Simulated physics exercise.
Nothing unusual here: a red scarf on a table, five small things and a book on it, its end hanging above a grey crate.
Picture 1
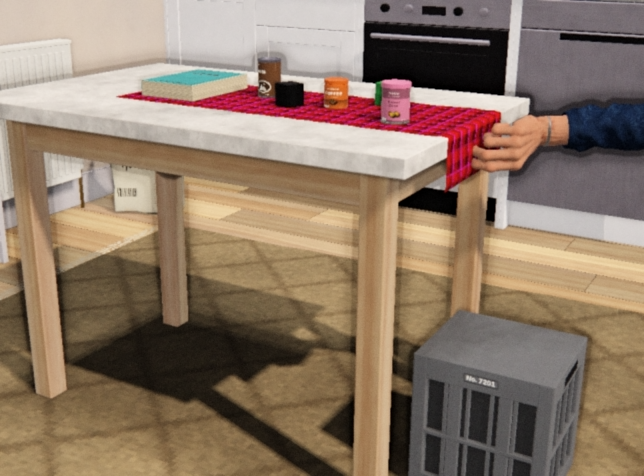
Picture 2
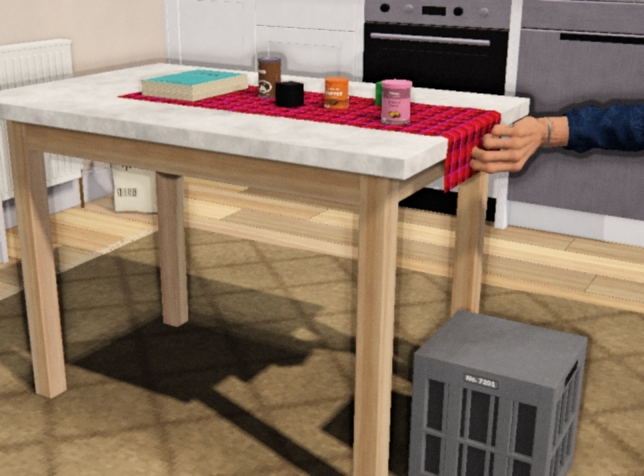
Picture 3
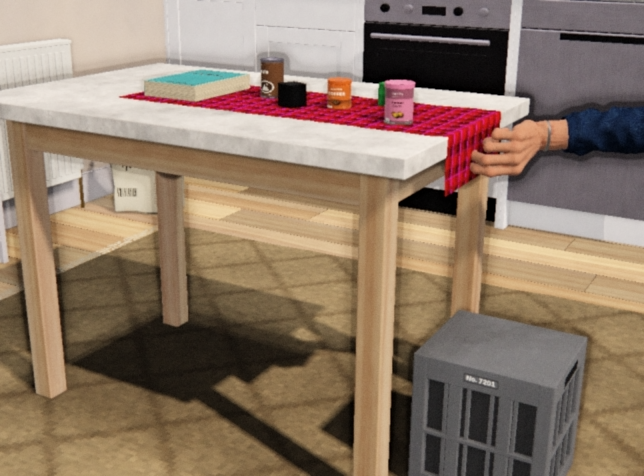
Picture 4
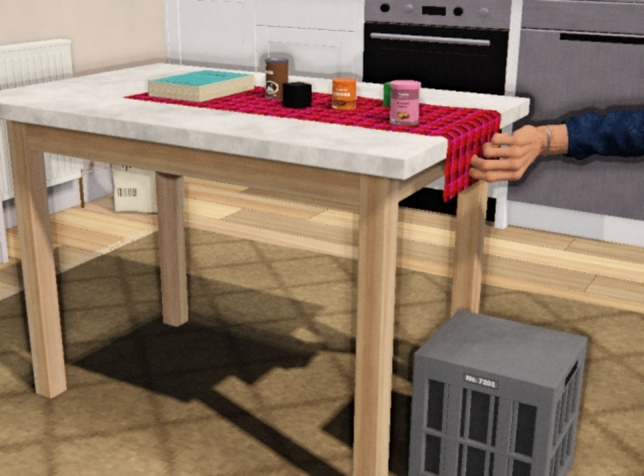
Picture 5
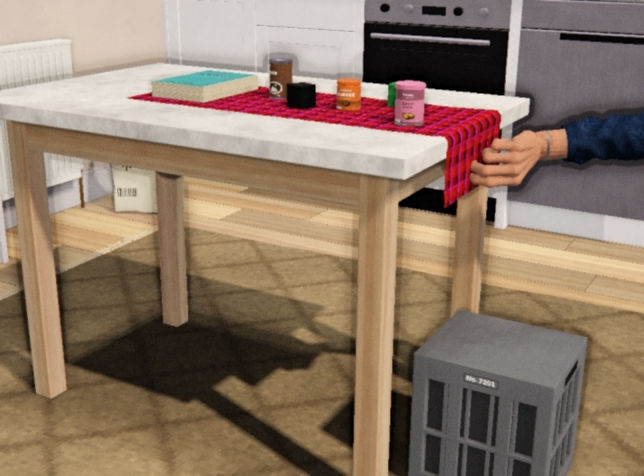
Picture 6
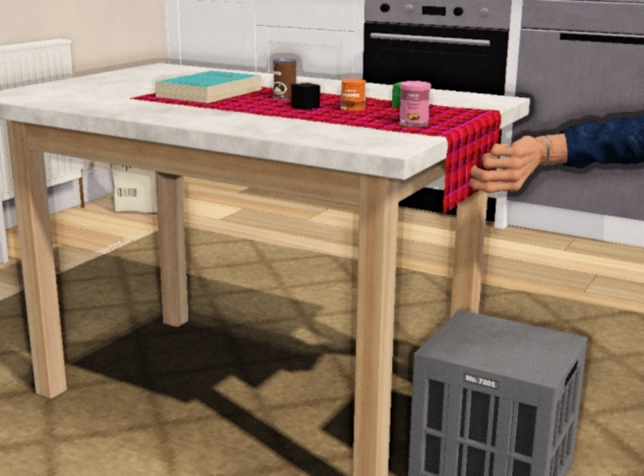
A hand slowly pulls a red scarf over the table's edge, carrying the objects right.
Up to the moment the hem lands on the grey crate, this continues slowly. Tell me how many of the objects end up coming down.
You will see three of them fall.
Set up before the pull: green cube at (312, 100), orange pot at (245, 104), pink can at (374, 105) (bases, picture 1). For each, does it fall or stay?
The green cube stays put; the orange pot stays put; the pink can ends up off.
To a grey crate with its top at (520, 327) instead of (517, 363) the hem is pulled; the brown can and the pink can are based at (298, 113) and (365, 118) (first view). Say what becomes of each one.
Brown can stays, pink can is gone.
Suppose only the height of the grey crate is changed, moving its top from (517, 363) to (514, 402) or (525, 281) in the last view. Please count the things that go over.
It comes to 4 for the first height and 1 for the second.
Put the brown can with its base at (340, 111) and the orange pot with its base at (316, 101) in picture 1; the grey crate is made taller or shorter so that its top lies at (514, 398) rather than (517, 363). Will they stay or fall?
Final state: The brown can is no longer up, the orange pot is no longer up.
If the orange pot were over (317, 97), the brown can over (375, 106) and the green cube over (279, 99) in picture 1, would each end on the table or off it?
Short version: Orange pot stays, brown can drops, green cube stays.
Soon after, hem near (470, 249); pink can gone.
After that, hem near (468, 312); pink can and green cube gone.
In the end, hem on the crate; pink can, green cube and orange pot gone. It carries off three.
